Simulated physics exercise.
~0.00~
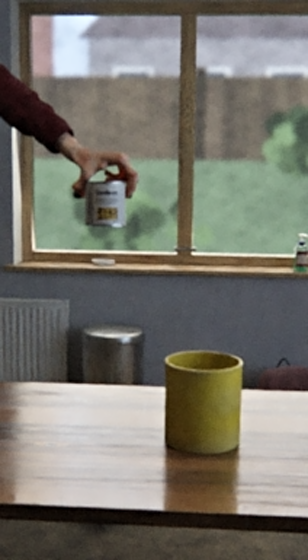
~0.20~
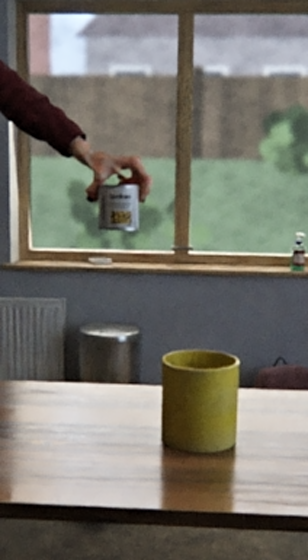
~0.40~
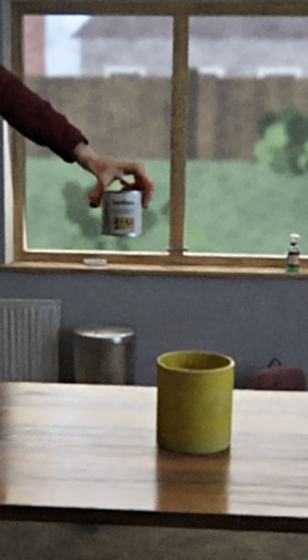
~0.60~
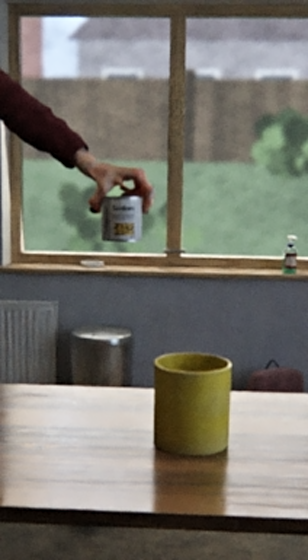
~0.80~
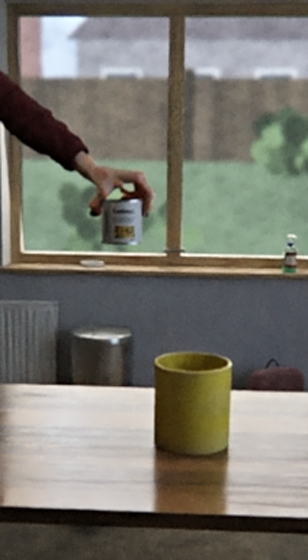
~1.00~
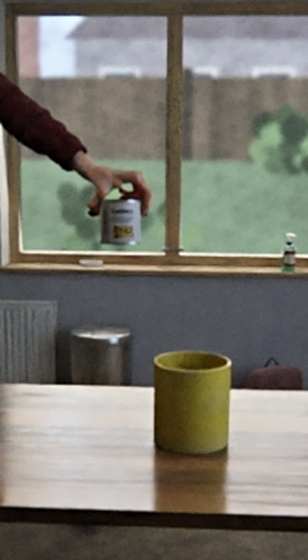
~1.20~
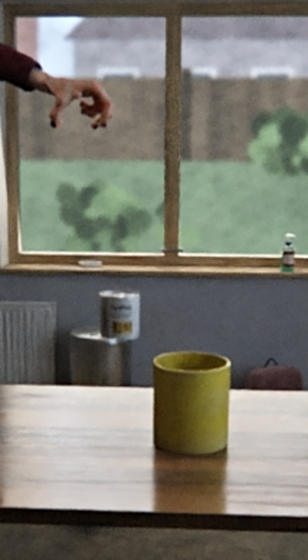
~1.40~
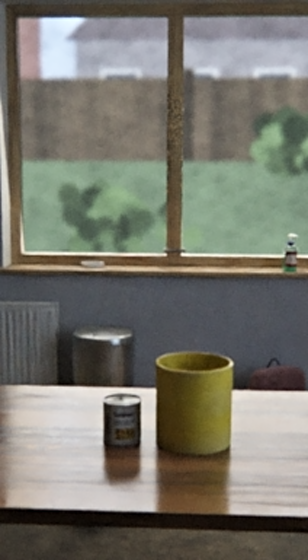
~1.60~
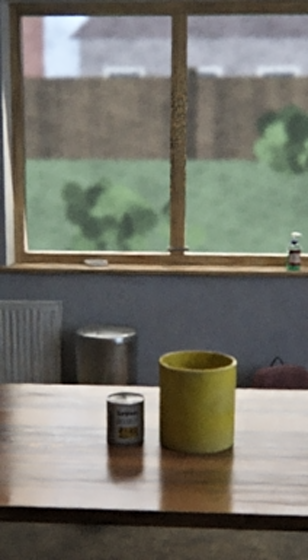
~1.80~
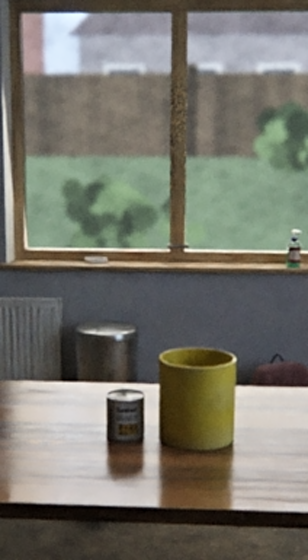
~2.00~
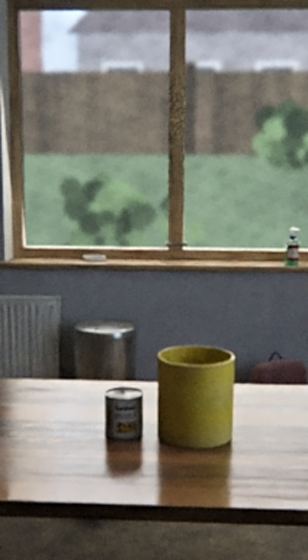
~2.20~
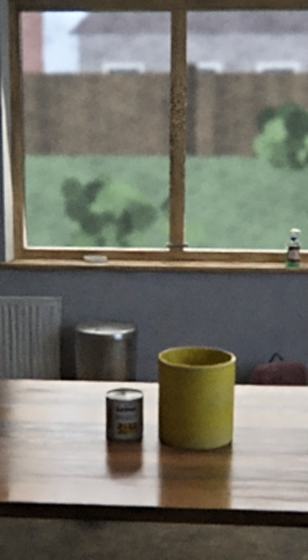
At first, a hand in a dark red sleeve holds a small white tin in front of a window, above and to the left of a yellow container on a wooden table. The tin shifts slightly to the right and then hangs almost still. The fingers open, the hand draws back to the left, and the tin drops straight down. It misses the container and lands upright on the table, just to its left. The hand is gone from view, and the tin stays standing beside the container.
